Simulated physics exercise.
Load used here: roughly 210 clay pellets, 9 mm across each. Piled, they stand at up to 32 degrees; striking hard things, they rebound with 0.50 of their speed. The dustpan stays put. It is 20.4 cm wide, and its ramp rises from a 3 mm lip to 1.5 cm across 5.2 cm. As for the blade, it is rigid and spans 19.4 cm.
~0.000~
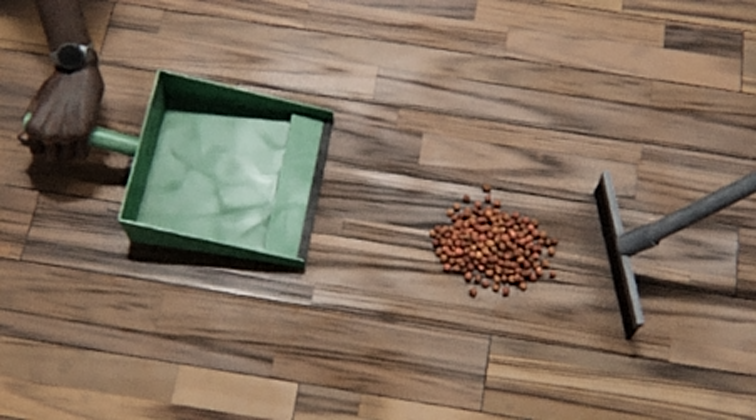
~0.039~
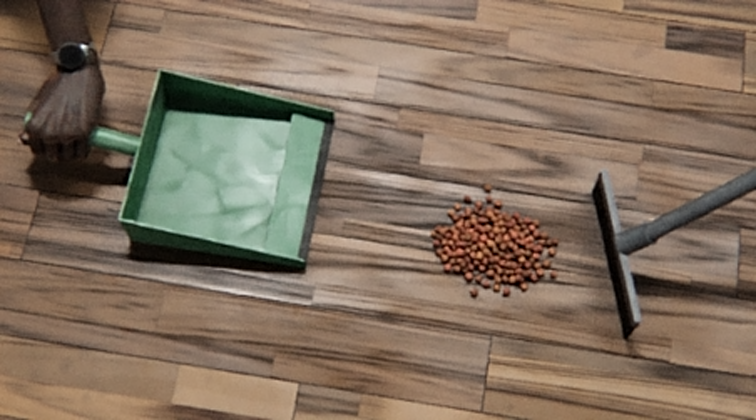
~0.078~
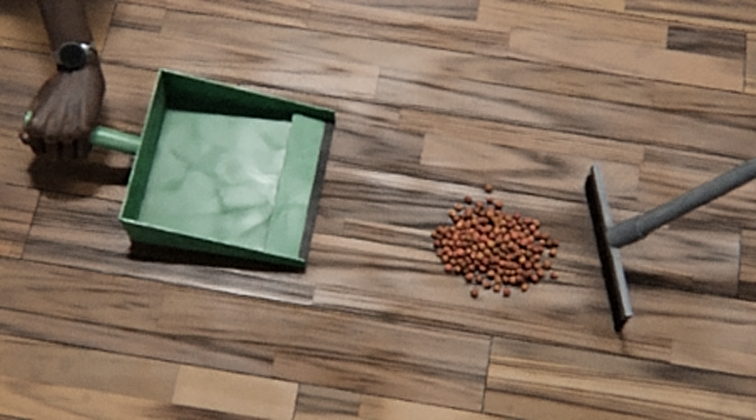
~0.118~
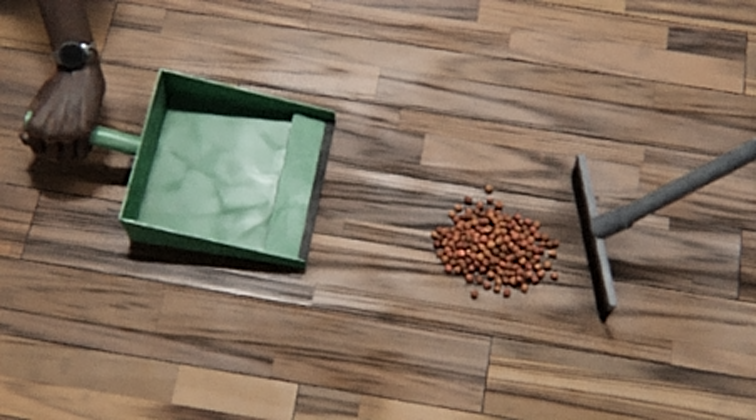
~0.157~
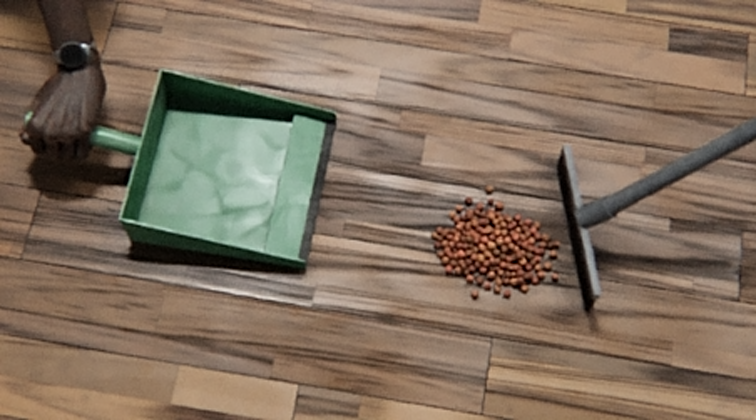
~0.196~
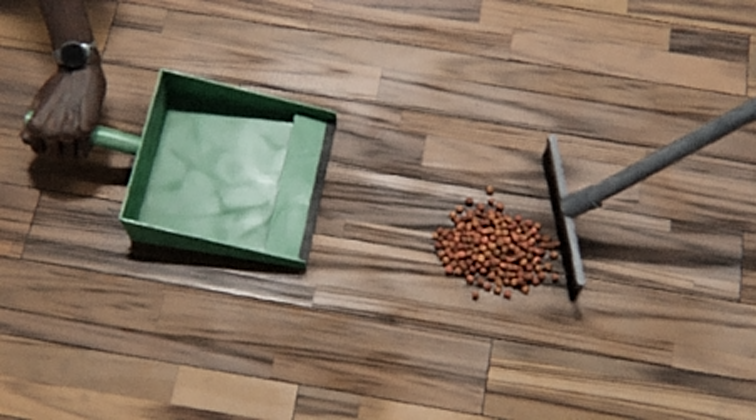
A gray blade on a pole slides left to the edge of a reddish-brown pellet pile.
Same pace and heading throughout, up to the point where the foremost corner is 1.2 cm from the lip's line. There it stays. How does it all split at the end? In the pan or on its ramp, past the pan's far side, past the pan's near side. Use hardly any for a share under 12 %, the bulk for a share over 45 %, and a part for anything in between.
In the pan or on its ramp: Hardly any, past the pan's far side: Hardly any, past the pan's near side: Hardly any.
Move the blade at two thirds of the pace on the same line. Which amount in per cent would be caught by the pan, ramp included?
Share: About 0 %.
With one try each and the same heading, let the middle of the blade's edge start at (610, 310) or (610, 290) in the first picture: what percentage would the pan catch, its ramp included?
First try about 0 per cent, second about 0 per cent.
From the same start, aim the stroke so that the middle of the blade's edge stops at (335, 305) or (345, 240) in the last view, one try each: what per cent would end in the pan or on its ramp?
About 10 % and 25 %.
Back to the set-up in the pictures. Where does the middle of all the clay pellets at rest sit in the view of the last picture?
Roughly (439, 242).
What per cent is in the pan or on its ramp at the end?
0 percent.
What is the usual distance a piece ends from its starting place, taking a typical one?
It works out to some 4 cm.
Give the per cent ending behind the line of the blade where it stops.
I'd say close to 75 per cent.
After 0.45 s, middle of the blade 17 cm from the lip; 0 % over the lip, far side 0 %, near side 0 %.
After 0.61 s, middle of the blade 9 cm from the lip; 0 % over the lip, far side 0 %, near side 0 %.
After 0.90 s, middle of the blade 4 cm from the lip; 0 % over the lip, far side 5 %, near side 0 %.
In the end, at 1.2 s, pan 0 %, far side 5 %, near side 0 %, in front of the lip or behind the blade 95 %.
